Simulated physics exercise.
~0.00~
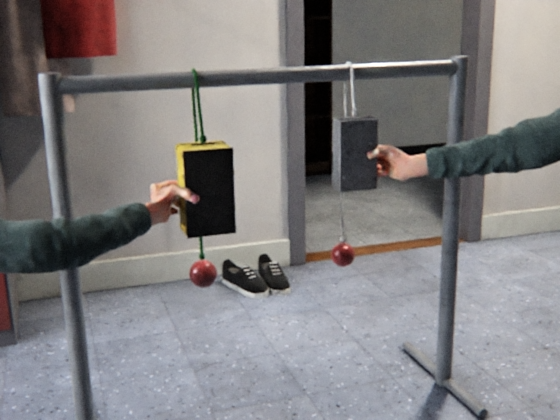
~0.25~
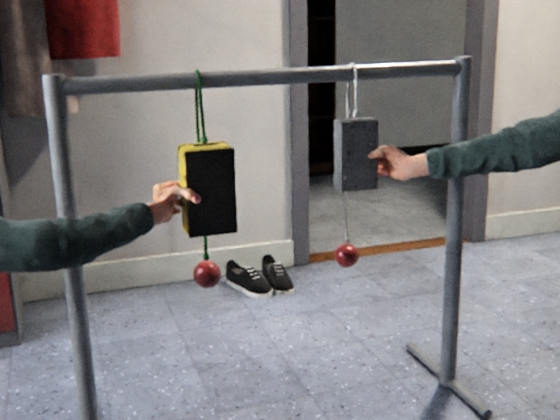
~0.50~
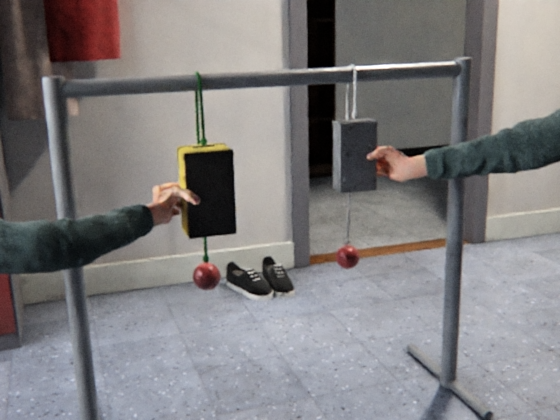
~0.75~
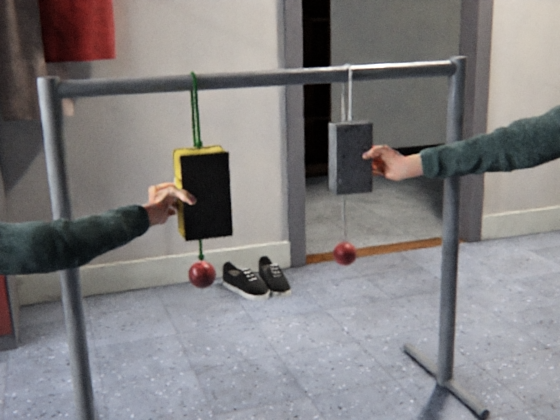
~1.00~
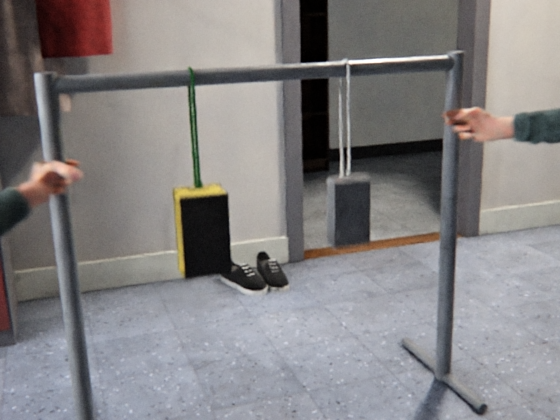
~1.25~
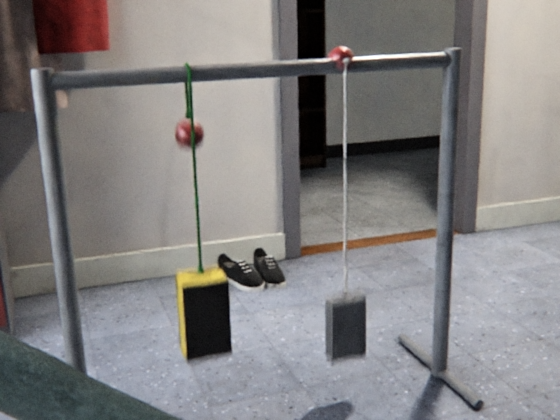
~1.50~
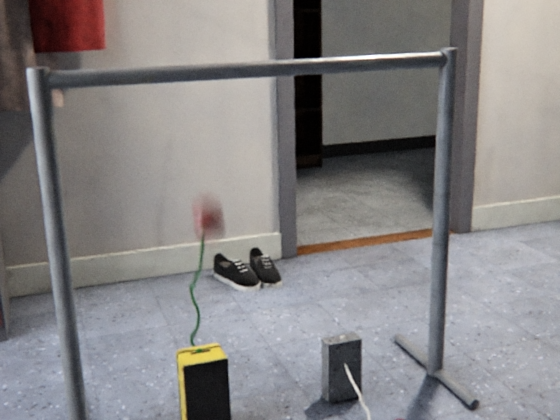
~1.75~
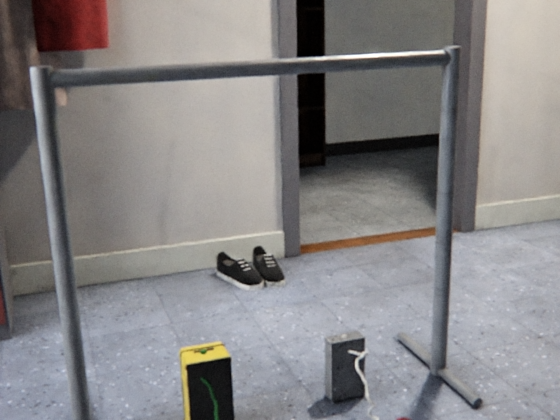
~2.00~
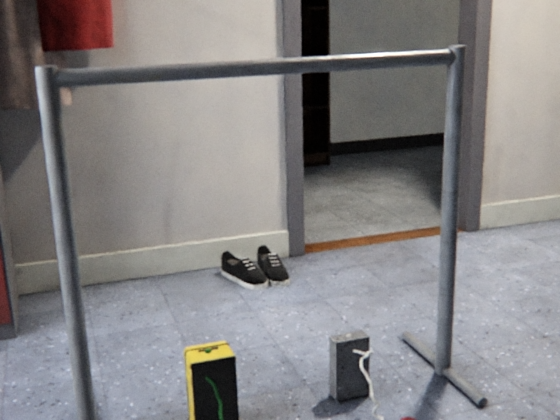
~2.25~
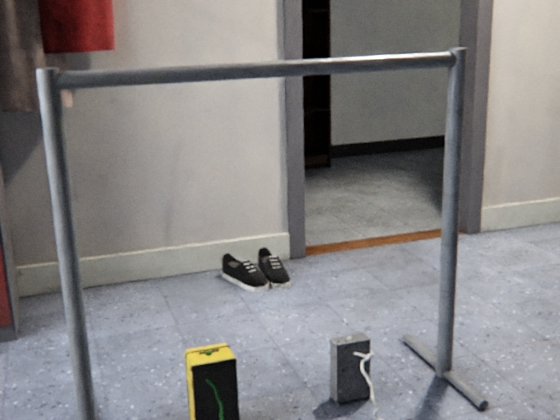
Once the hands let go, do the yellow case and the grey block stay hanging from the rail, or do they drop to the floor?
Both drop to the floor. The yellow case and the grey block each pull their cord over the rail, and they end up standing on the tiles below.
